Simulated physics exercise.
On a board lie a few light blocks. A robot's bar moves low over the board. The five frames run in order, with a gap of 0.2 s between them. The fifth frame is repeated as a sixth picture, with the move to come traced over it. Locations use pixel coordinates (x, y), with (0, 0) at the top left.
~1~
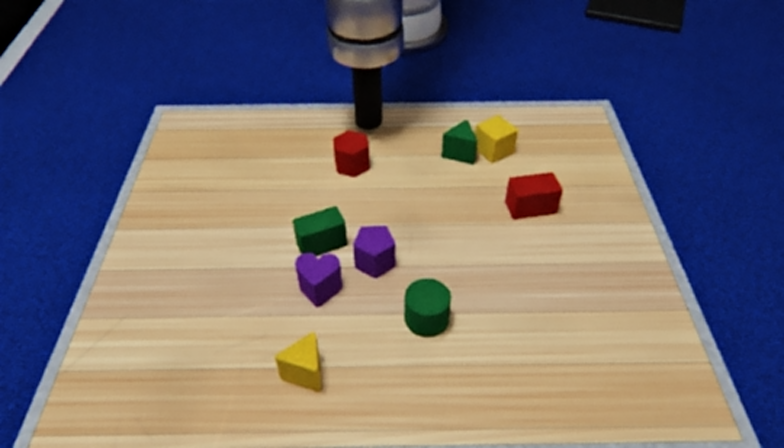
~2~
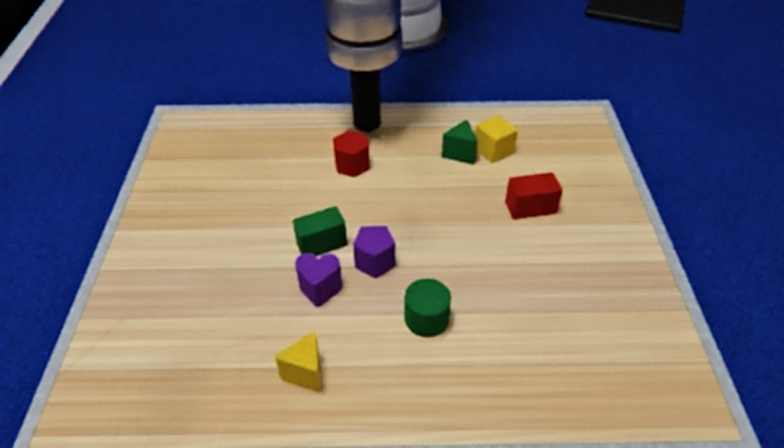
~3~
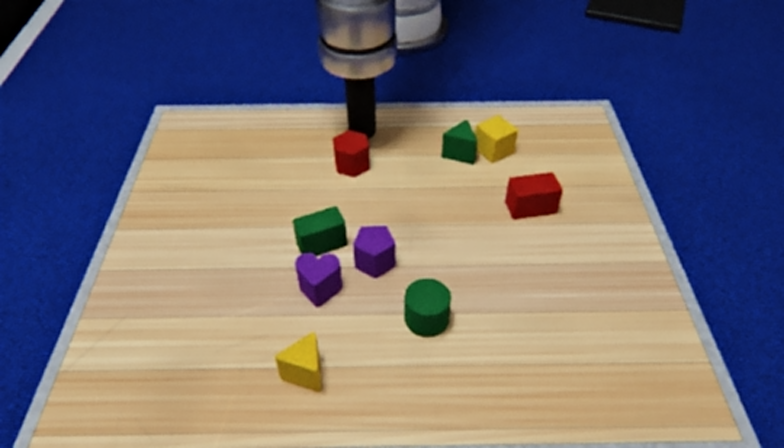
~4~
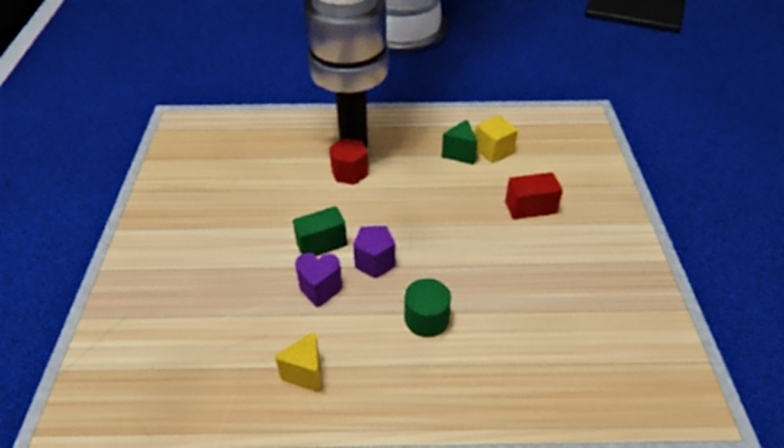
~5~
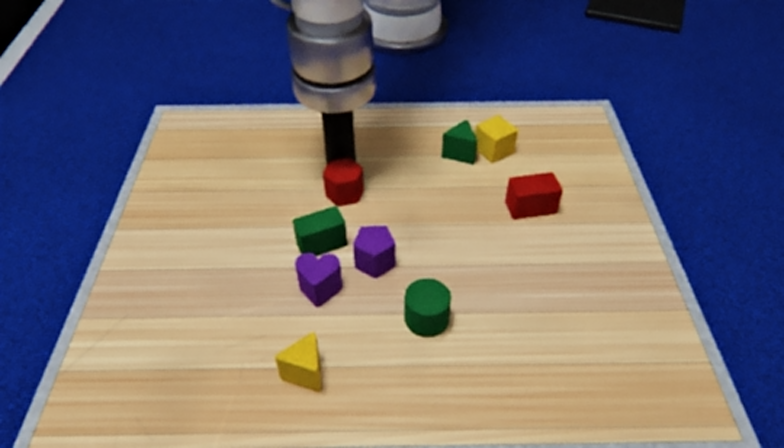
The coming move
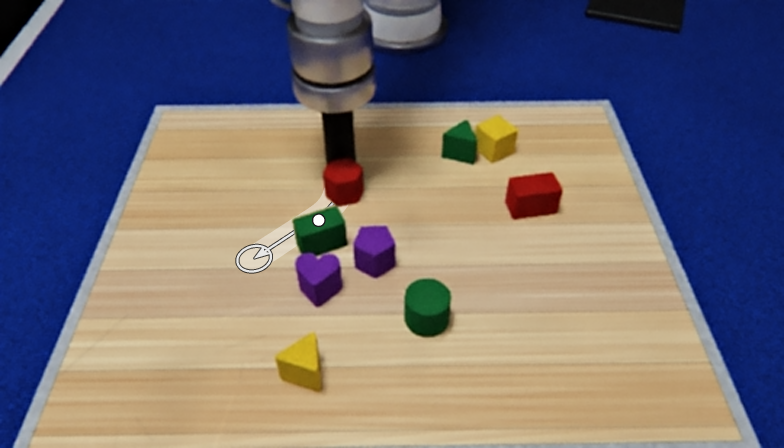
A robot's dark bar moves slightly down and left to a red six-sided block near the board's top edge, then pushes it a short way toward the green oblong block, while the other coloured blocks stay still.
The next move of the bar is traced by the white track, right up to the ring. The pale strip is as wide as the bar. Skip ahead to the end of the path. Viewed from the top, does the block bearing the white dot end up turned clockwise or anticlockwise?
From above, it looks like the block bearing the white dot goes clockwise.
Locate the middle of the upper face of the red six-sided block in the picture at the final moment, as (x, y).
In the picture, that point is around (342, 208).
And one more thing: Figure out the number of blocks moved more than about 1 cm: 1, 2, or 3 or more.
Moved: 2.
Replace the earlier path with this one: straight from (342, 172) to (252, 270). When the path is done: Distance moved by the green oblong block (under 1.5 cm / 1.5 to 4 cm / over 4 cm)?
It ends within 1.5 cm of its spot.
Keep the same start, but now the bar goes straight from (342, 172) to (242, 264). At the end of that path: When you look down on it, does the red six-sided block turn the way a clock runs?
Answer: No.
The line goes from (342, 172) via (332, 204) and (296, 231), ending at (254, 258); the dot is on the green oblong block.
On the path given first. One third of the way, bar at (331, 196); green oblong block at (319, 227), turned 30° clockwise; red six-sided block at (342, 204), turned 30° anticlockwise.
Two thirds of the way, bar at (294, 223); green oblong block at (318, 230), turned 35° clockwise; red six-sided block at (342, 208), turned 35° anticlockwise.
At the end, bar at (252, 250); purple heart unmoved; green oblong block at (318, 231), turned 35° clockwise; red six-sided block at (342, 208), turned 35° anticlockwise.
